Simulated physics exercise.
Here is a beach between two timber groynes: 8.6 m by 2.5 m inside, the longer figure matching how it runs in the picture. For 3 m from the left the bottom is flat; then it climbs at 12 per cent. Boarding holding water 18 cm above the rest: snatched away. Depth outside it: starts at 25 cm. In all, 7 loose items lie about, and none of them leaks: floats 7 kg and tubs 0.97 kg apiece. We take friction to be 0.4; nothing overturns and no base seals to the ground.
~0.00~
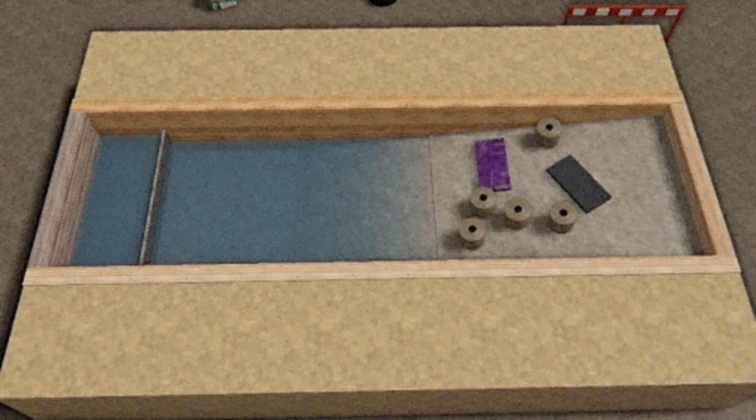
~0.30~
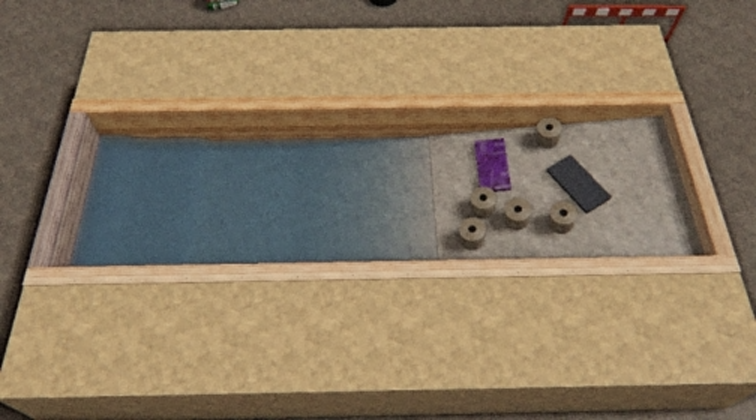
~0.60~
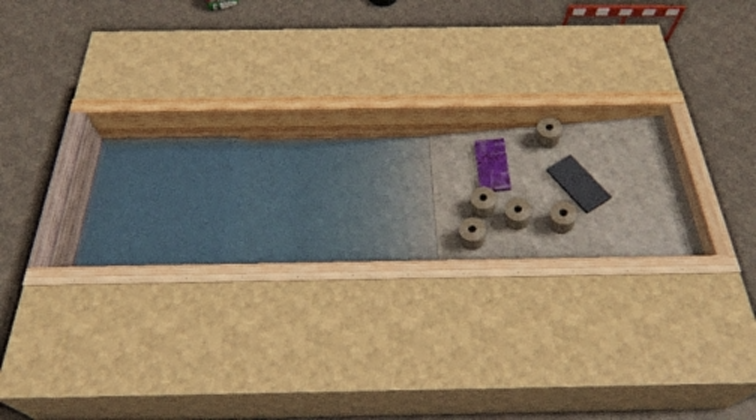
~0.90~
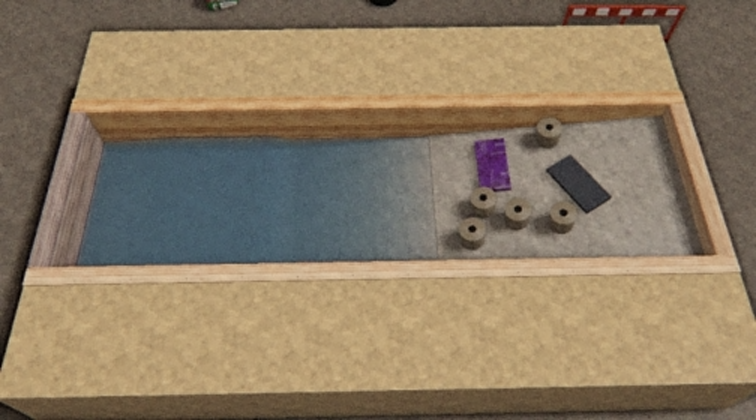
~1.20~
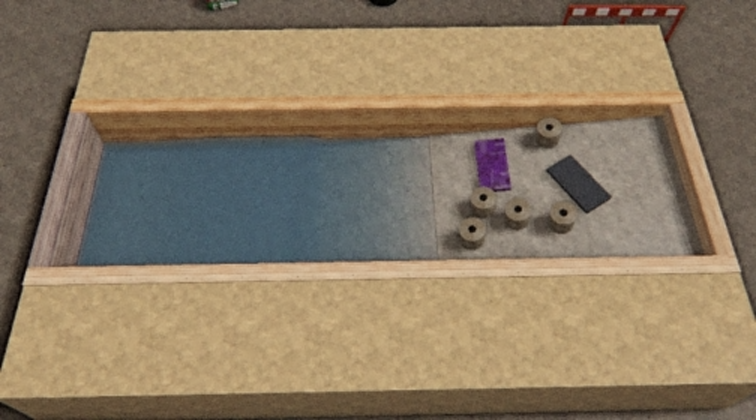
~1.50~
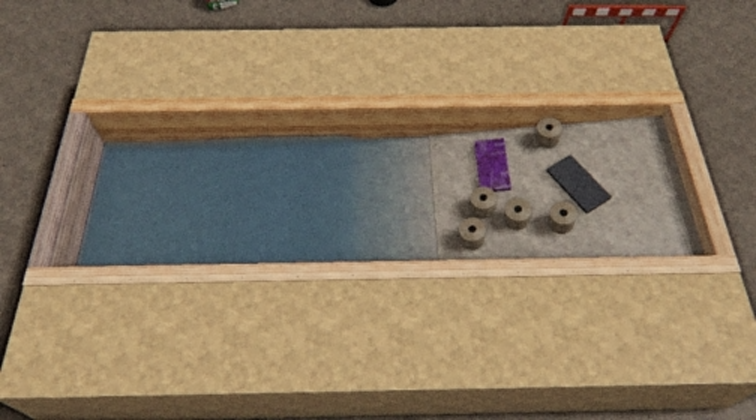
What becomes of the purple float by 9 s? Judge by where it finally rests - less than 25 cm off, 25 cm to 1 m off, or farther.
It is swept a long way.
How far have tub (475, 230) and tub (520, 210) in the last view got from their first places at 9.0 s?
First 140 cm, then 200 cm.
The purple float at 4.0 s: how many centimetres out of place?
About 10 cm out of place.
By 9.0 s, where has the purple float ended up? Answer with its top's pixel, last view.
Estimated pixel: About (347, 161).
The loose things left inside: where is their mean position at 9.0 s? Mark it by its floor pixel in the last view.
Averaged position, last view: Near pixel (444, 201).
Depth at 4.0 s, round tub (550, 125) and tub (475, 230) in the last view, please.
1 and 3 cm.
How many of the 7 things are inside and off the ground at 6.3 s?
Count at that moment: 4.
After 2.1 s the purple float is near (493, 164), 0.0 m from its start, aground; 0 afloat.
After 4.0 s the purple float is near (501, 162), 0.1 m from its start, afloat; 4 afloat.
After 6.3 s the purple float is near (372, 165), 1.8 m from its start, afloat; 4 afloat.
After 9.0 s the purple float is near (347, 161), 2.2 m from its start, afloat; 4 afloat.
